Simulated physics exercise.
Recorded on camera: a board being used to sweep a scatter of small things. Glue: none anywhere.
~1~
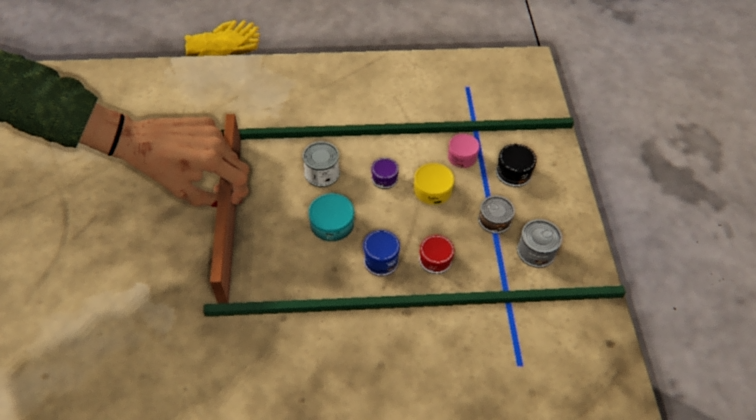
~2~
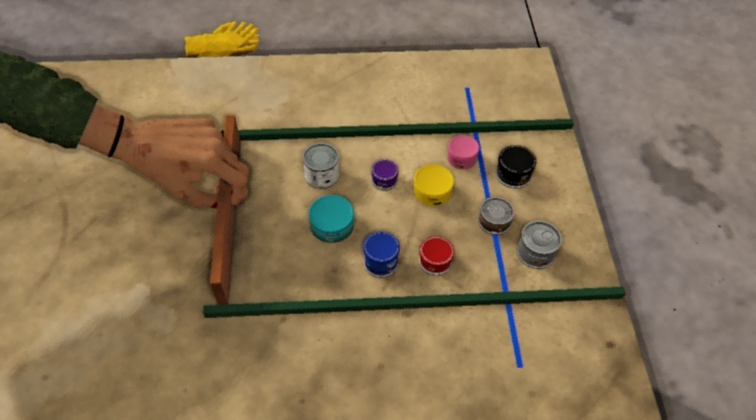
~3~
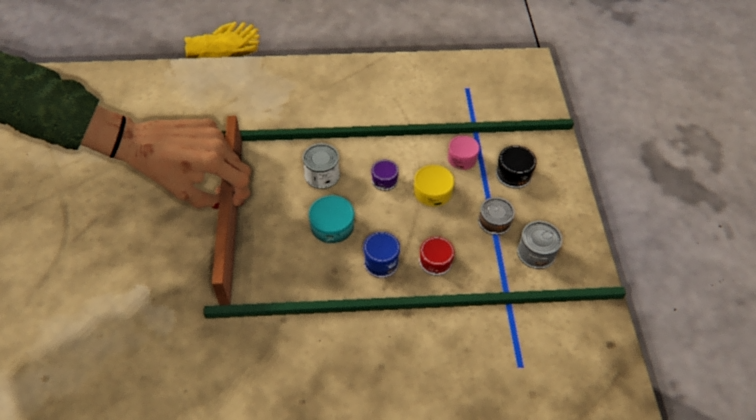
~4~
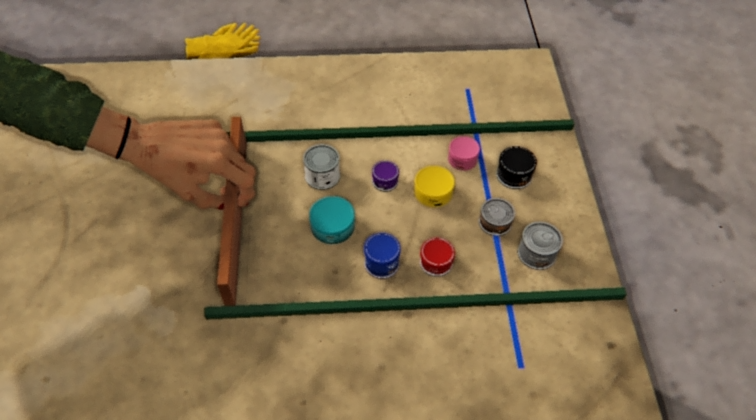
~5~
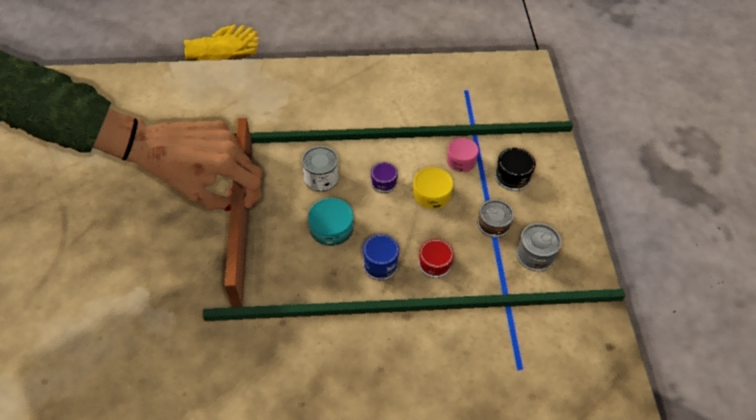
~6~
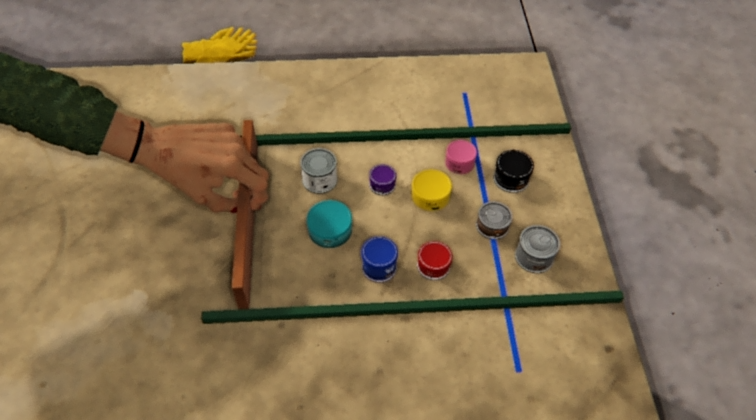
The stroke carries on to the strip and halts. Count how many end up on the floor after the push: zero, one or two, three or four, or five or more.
Zero.
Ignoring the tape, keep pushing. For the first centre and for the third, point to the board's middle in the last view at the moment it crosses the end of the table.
It sits around (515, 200) and after that around (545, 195).
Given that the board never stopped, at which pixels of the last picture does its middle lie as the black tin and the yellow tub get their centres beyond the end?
The black tin puts it at (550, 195), the yellow tub at (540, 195).
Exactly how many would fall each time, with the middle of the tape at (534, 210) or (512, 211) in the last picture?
You'd find 1 and then 0 on the floor.
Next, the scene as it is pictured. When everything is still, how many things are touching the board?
Number in contact with it: 4.
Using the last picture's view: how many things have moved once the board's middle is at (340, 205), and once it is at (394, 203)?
Counting first: 3, next 6.
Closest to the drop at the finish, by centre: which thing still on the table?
It's the grey pot that is foremost.
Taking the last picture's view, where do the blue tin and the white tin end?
The blue tin at (517, 255), the white tin at (497, 157).
A little later, none off yet; grey pot at rest near (537, 249); black tin at rest near (513, 171); brown tin at rest near (494, 221).
Next, none off yet; grey pot at rest near (537, 249); black tin at rest near (513, 171); brown tin moving near (500, 224).
When it is over, the number that fall off is zero.
